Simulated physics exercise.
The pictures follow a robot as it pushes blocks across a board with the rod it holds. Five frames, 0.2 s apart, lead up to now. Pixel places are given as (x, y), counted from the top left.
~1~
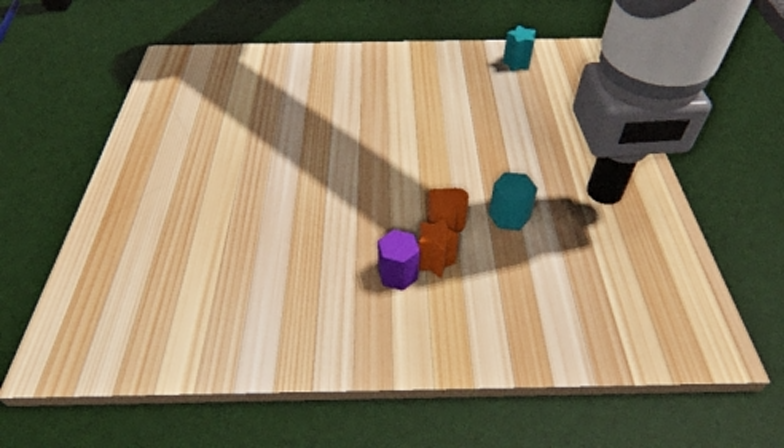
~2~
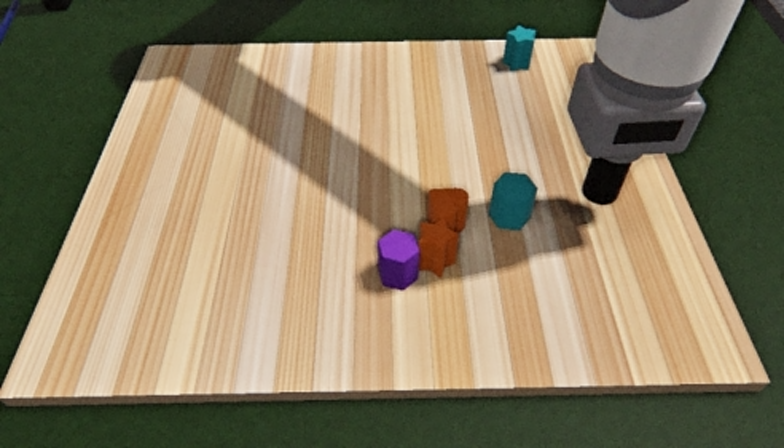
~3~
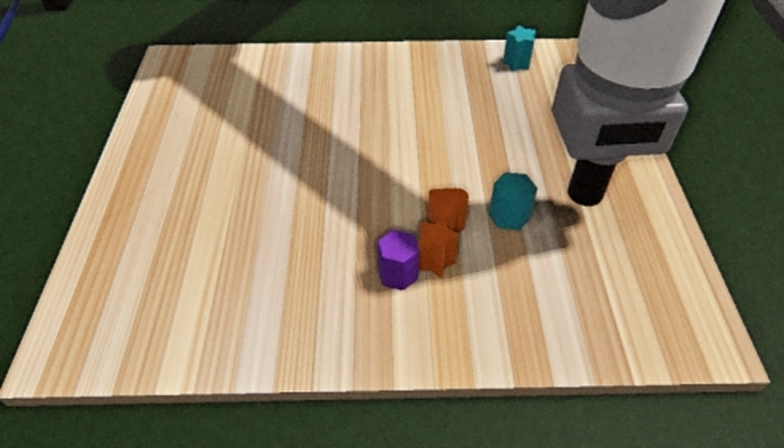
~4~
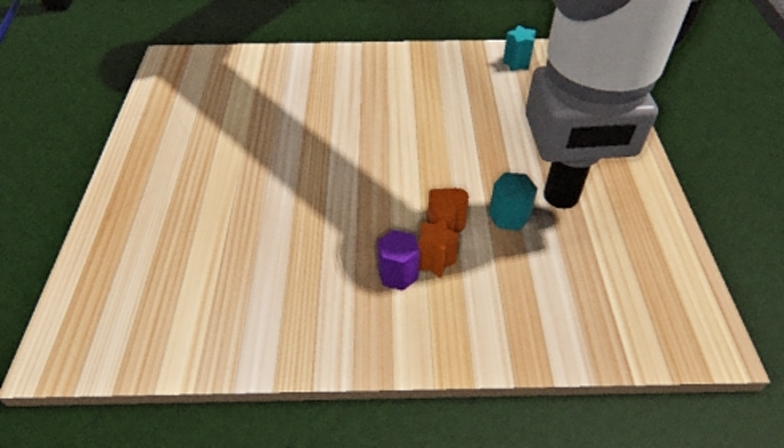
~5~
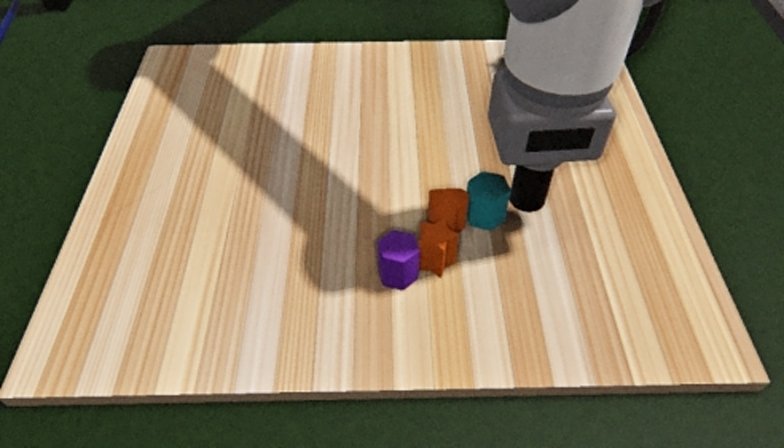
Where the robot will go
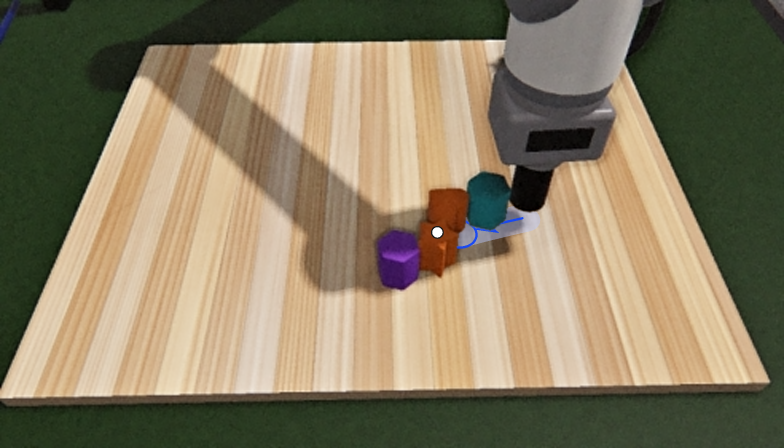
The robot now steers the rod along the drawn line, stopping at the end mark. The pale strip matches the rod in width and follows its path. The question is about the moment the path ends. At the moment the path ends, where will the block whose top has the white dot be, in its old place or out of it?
The block whose top has the white dot will stay where it is.
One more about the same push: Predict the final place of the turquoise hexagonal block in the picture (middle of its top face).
Near (445, 178).
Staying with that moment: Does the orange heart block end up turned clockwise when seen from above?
My answer is no.
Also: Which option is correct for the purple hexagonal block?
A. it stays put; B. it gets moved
It's A.
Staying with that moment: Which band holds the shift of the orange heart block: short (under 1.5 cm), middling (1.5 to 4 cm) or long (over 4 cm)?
It moves a fair bit, 1.5 to 4 cm.
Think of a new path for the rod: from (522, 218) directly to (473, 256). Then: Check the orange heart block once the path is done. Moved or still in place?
The block you're asking about gets moved.
Path on the board, from (522, 218) directly to (459, 234); the dot is on the orange star.
What follows on the original path. Halfway along, rod (494, 207); orange heart block (428, 197), turned 50° anticlockwise; turquoise hexagonal block (461, 182), turned 45° clockwise.
At the end, rod (461, 215); purple hexagonal block in place; orange star in place; orange heart block (418, 193), turned 80° anticlockwise; turquoise hexagonal block (445, 178), turned 75° clockwise.
